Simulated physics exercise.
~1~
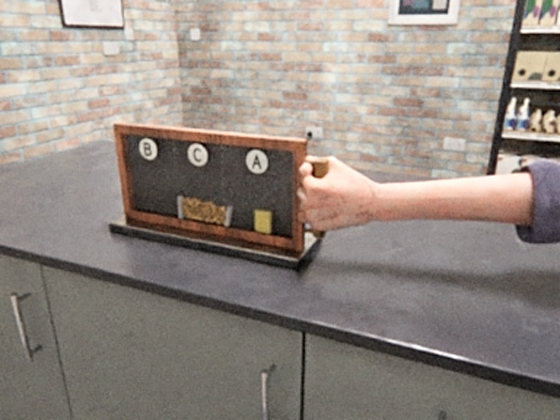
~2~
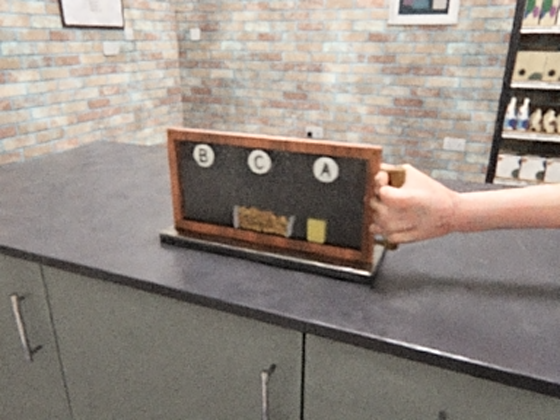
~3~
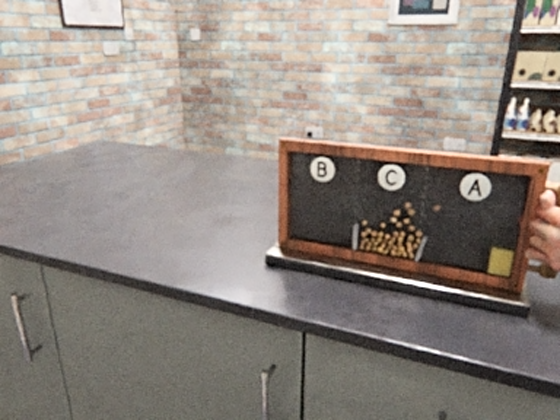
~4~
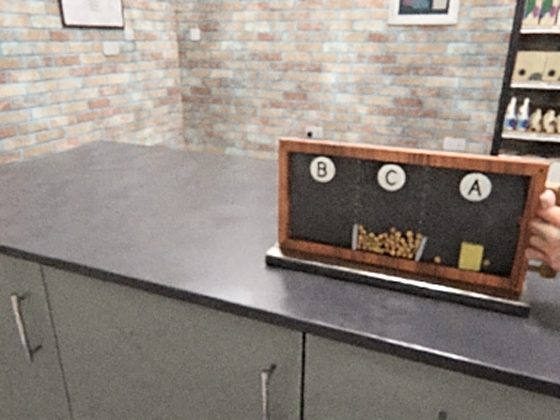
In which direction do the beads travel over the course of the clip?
The beads travel to the right, carried along with the tray as the hand moves it across the counter.
